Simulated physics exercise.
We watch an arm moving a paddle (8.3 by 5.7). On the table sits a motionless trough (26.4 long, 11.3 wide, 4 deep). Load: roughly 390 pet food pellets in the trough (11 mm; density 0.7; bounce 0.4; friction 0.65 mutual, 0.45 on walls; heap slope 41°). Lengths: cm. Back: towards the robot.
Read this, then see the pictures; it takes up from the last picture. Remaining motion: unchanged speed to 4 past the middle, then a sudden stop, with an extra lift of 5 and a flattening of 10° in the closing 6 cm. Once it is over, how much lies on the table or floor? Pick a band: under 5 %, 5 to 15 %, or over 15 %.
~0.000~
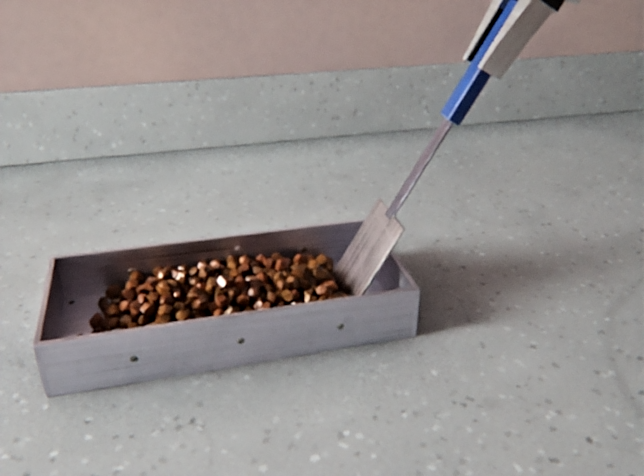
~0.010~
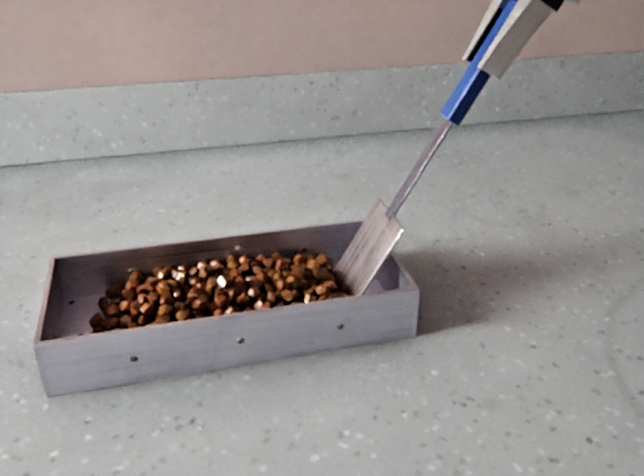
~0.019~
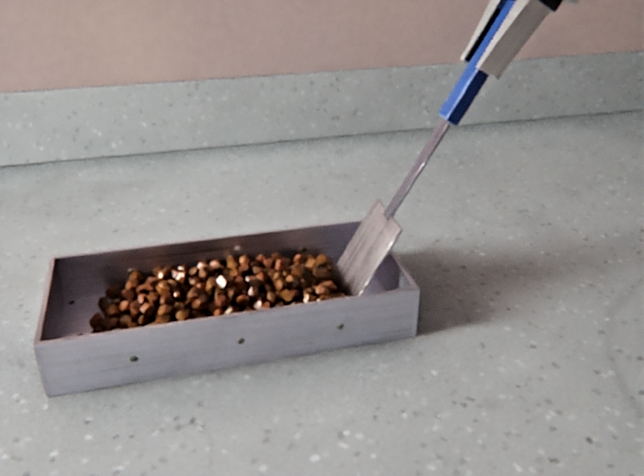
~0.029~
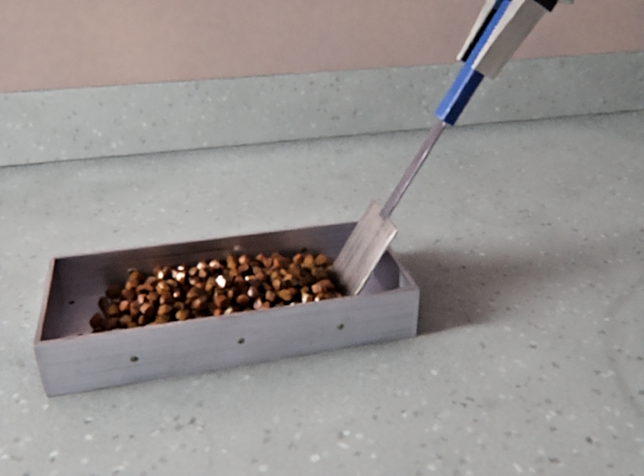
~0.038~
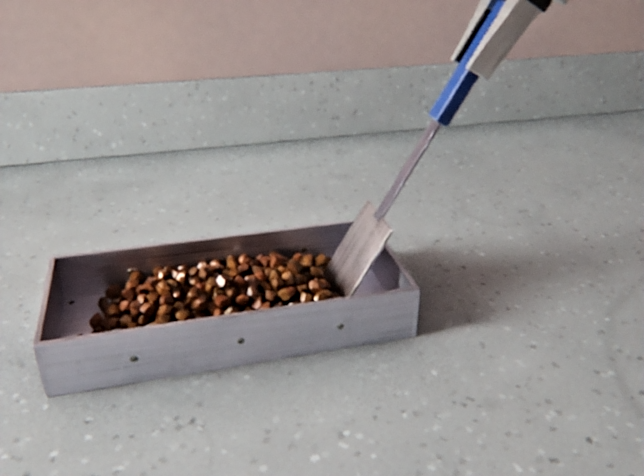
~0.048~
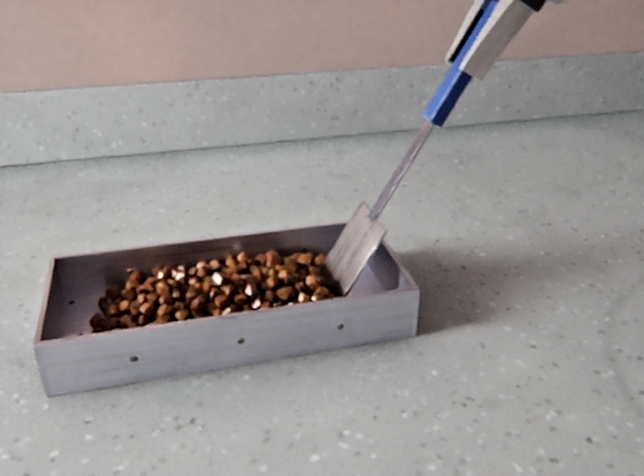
Under 5 %.
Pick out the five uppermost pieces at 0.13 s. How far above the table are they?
Height: Approx. 4 cm.
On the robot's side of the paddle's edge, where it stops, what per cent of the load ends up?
35 %.
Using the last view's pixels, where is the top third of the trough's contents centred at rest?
Centre: Roughly (139, 300).
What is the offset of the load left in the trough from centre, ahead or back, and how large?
Offset forward: Around 5.0 cm.
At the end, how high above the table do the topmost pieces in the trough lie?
Some 5.0 cm above the table.
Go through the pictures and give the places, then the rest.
In the first picture, paddle top edge at (392, 213), sloping 60°; upper third of the load around (233, 289), from x 80 to 365, top at y 260; 389 in the trough.
In the second picture, paddle top edge at (391, 213), sloping 60°; upper third of the load around (233, 289), from x 80 to 365, top at y 260.
In the third picture, paddle top edge at (390, 213), sloping 60°; upper third of the load around (233, 289), from x 80 to 365, top at y 260.
In the fourth picture, paddle top edge at (386, 214), sloping 60°; upper third of the load around (233, 290), from x 80 to 365, top at y 260.
In the fifth picture, paddle top edge at (380, 214), sloping 60°; upper third of the load around (233, 288), from x 80 to 365, top at y 255.
In the sixth picture, paddle top edge at (374, 215), sloping 60°; upper third of the load around (234, 287), from x 80 to 365, top at y 255; 389 in the trough.
By 0.13 s, sloping 60°, highest piece 4 above the table; 389 in the trough.
By 0.21 s, sloping 55°, highest piece 6 above the table; 389 in the trough.
By 0.45 s, sloping 50°, highest piece 5 above the table; 386 in the trough, 2 on the table or floor, 1 on the blade or in flight.
By 1.50 s, sloping 50°, highest piece 4 above the table; 386 in the trough, 3 on the table or floor.
Final count, 386 in the trough, 3 on the table or floor. That is 1 % on the table or floor.
